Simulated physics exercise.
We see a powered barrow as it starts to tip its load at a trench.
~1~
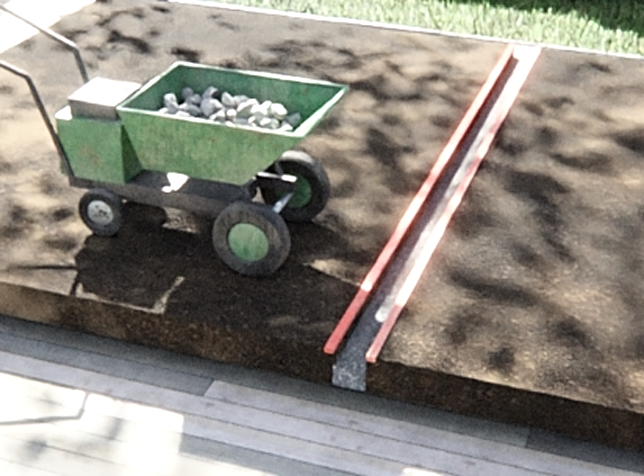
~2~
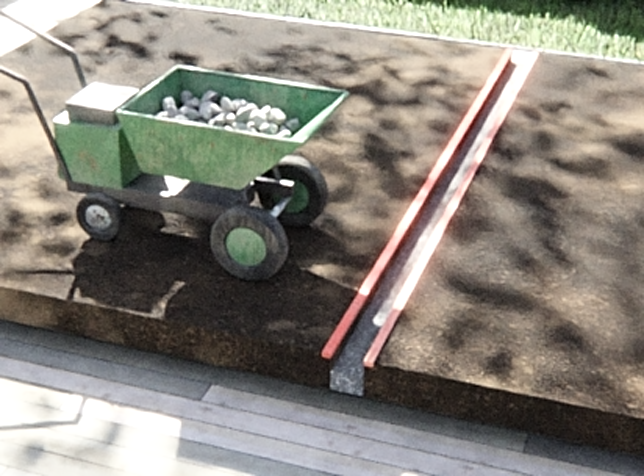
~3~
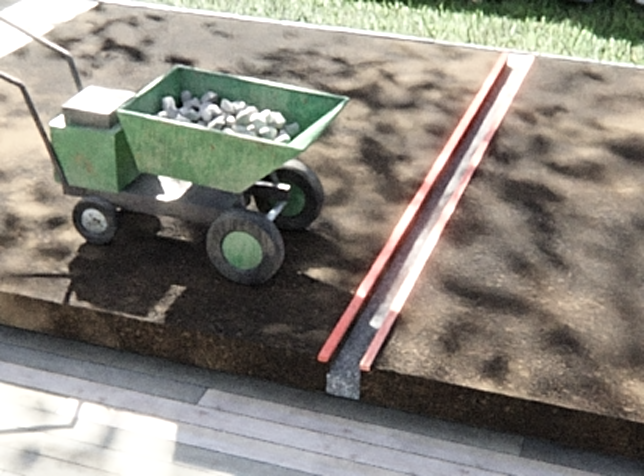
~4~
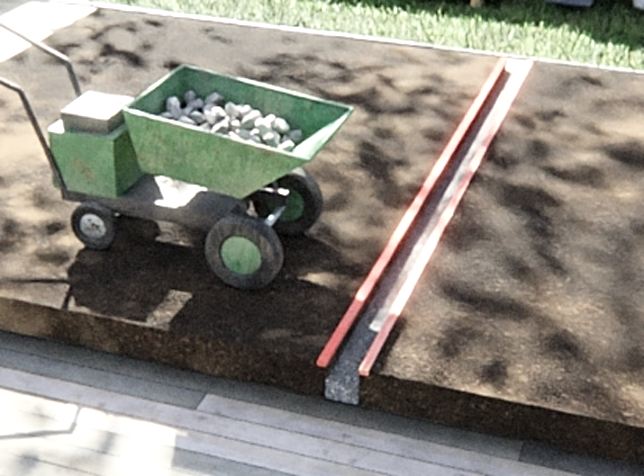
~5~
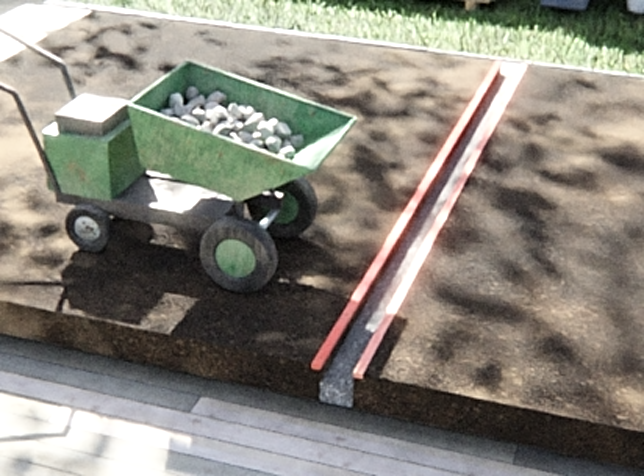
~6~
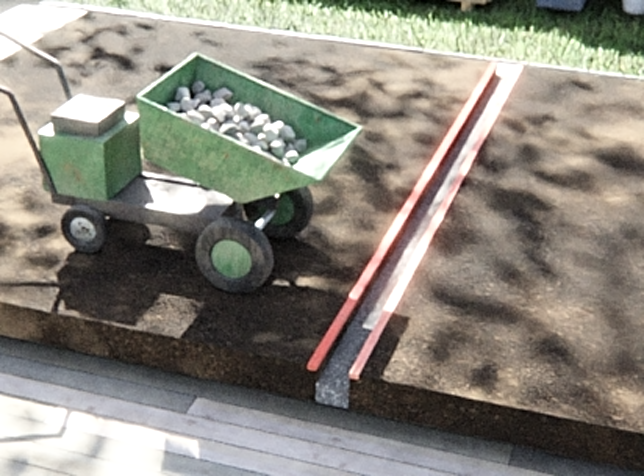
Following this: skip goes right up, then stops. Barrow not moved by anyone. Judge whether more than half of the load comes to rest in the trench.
It does not; less than half does.
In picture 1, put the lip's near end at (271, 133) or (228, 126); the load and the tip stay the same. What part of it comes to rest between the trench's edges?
From the first spot you get 40 percent, and from the second 30 percent.
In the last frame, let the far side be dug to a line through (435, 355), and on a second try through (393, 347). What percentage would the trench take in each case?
The first try comes to close to 80 per cent, the next to 50 per cent.
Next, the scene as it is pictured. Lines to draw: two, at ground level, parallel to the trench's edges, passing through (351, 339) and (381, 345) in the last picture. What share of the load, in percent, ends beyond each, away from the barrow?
The first comes to 60 per cent, the second to 40 per cent.
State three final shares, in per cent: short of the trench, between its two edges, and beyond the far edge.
I'd say about 0 per cent short, about 20 between and about 50 beyond.
Soon after the last picture, skip tipped steeply; all in the skip.
A little later, skip tipped right over; about half in the skip; a small part in or heaped over the trench; about a third beyond it; a stray few falling.
Later still, skip tipped right over; about a quarter in the skip; about a quarter in or heaped over the trench; about half beyond it.
At rest, skip tipped right over; about a quarter in the skip; about a quarter in or heaped over the trench; about half beyond it.
